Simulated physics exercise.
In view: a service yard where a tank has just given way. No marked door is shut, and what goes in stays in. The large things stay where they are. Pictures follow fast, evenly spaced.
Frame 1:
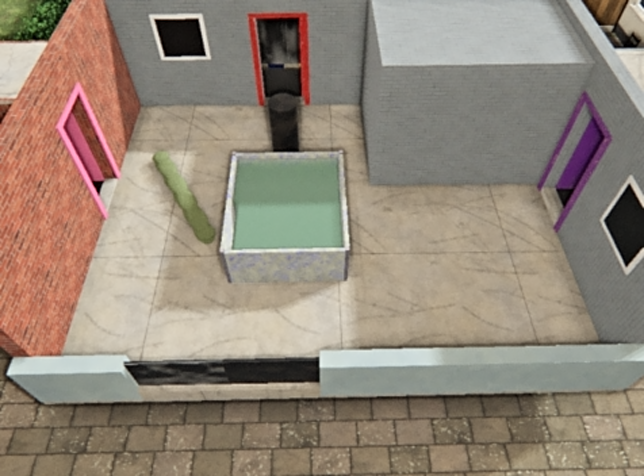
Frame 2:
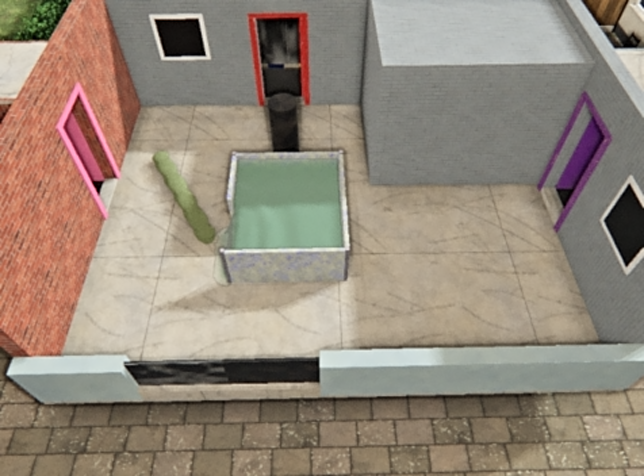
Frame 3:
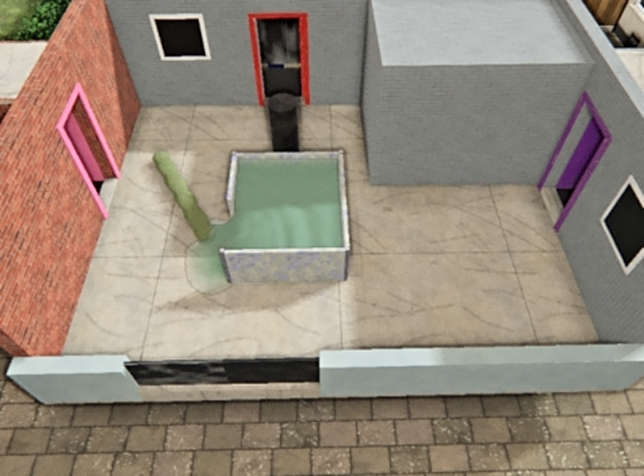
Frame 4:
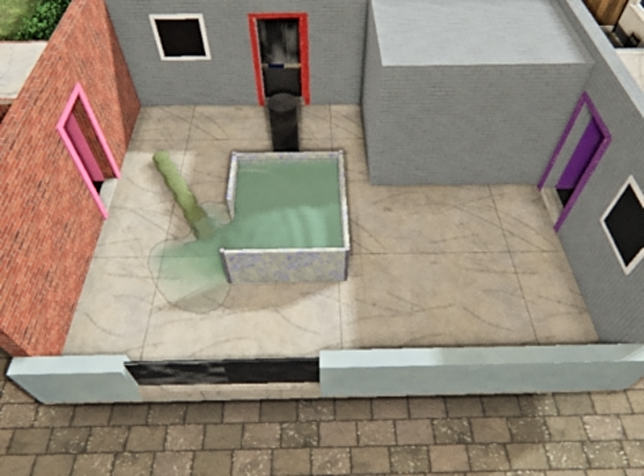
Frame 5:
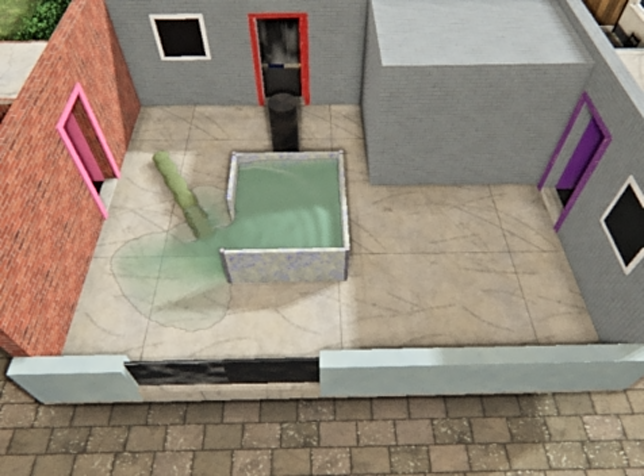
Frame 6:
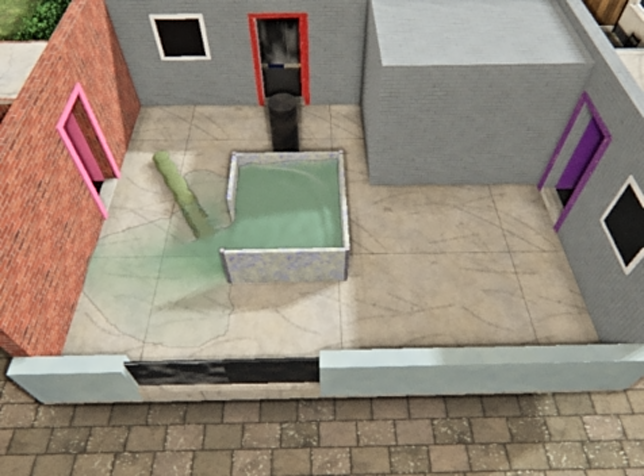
In a walled service yard with pink, red and purple doorways, green water sits still in a square tank, then pours through a gap in its left side and spreads leftward across the paved floor past a green cylindrical object.
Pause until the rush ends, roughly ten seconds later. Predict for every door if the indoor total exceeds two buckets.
In order: The red door will respect the limit; the purple door will respect the limit; the pink door will break the limit.
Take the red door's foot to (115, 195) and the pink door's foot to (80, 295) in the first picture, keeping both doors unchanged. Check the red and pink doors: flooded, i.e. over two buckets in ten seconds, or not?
Briefly, the red door crosses the line and the pink door crosses the line.
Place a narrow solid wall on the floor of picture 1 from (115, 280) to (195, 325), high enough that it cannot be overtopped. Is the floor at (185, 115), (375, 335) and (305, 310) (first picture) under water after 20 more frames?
Submerged, submerged, submerged.
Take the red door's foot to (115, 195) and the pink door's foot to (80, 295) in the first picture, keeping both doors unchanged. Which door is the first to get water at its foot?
The flood hits the door marked pink before any other door.
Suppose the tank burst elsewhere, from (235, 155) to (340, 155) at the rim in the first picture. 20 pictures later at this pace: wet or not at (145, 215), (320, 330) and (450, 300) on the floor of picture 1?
Respectively: Drenched, parched and parched.
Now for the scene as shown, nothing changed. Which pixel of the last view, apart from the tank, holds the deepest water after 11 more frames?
Point to roughly (56, 377).
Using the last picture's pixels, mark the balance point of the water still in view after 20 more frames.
Around pixel (212, 249).
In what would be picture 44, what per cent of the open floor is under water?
80 %.
A moment on, water covers 25 % of the floor; the red door not reached, the purple door not reached, the pink door wet at the sill, nothing in.
Next, water covers 35 % of the floor; the red door not reached, the purple door not reached, the pink door under two buckets in.
Then, water covers 50 % of the floor; the red door wet at the sill, nothing in, the purple door not reached, the pink door over two buckets in.
Later, water covers 80 % of the floor; the red door under two buckets in, the purple door wet at the sill, nothing in, the pink door over two buckets in.
In the end, water covers 95 % of the floor; the red door under two buckets in, the purple door wet at the sill, nothing in, the pink door far over two buckets in.
